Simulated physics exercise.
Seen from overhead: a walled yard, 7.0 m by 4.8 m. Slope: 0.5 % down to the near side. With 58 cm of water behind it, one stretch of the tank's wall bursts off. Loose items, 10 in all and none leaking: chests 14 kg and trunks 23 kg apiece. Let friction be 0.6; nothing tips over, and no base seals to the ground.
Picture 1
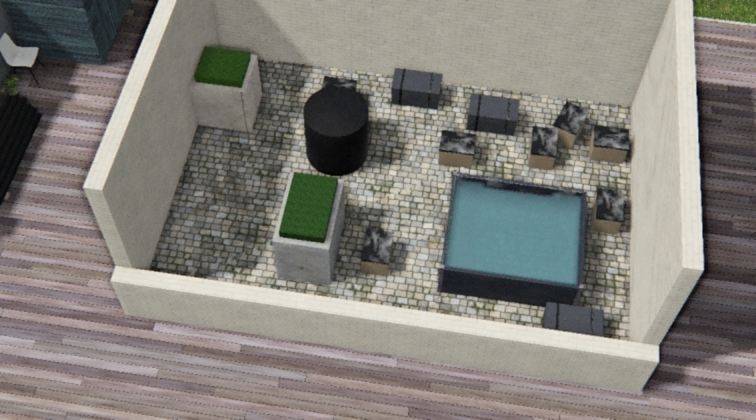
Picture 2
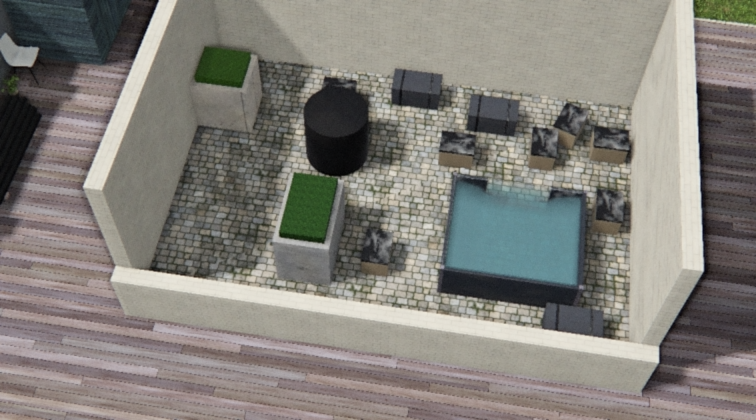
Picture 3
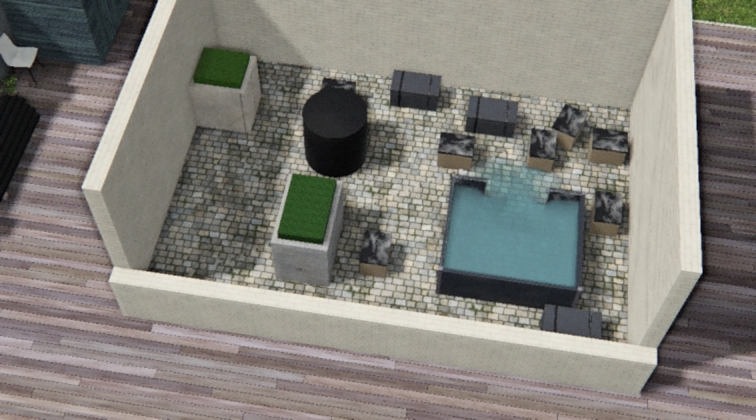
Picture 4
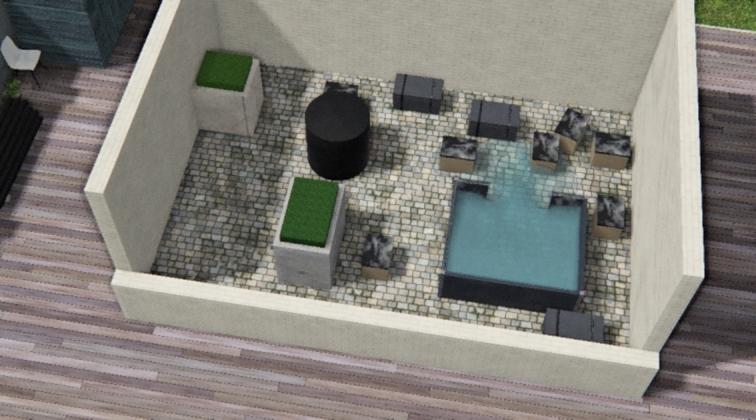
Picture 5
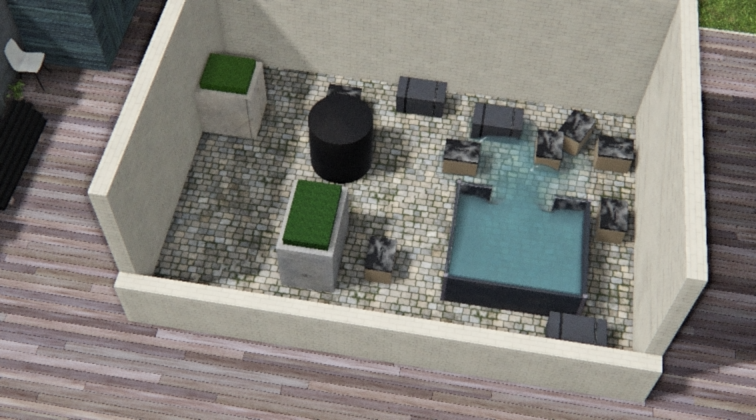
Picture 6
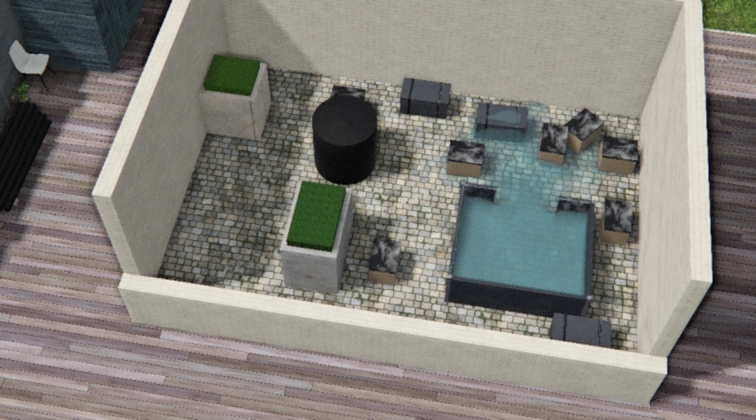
Water pouring through a gap in a dark tank's back wall, spreading over cobbles and nudging small chests in a walled yard.
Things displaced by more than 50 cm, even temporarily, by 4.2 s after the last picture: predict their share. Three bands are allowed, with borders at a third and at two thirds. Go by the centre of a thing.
That would be two thirds or more of them.
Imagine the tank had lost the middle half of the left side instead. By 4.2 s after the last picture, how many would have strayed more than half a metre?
You'd get 1 in that case.
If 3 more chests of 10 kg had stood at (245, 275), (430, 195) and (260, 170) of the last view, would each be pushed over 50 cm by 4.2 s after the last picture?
In turn: Less, less, under.
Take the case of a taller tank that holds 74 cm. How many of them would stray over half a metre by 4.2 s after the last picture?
In that case the number is 9.
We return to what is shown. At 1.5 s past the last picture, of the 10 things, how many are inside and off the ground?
I'd say 3 of them.
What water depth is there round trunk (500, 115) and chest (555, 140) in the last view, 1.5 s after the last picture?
First about 19 cm, second about 21 cm.
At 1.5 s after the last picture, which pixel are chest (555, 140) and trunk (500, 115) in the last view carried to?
Roughly (577, 100), then roughly (456, 84).
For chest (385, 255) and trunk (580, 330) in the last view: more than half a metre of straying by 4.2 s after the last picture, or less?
Result, in order: Below the line; below the line.
Then, 0.4 s after the last picture 2 of 10 are over 50 cm from their spots; 0 afloat.
Then, 1.5 s after the last picture 5 of 10 are over 50 cm from their spots; 3 afloat.
Then, 2.8 s after the last picture 8 of 10 are over 50 cm from their spots; 5 afloat.
Then, 4.2 s after the last picture 8 of 10 are over 50 cm from their spots, and 8 have been at some point; 5 afloat.
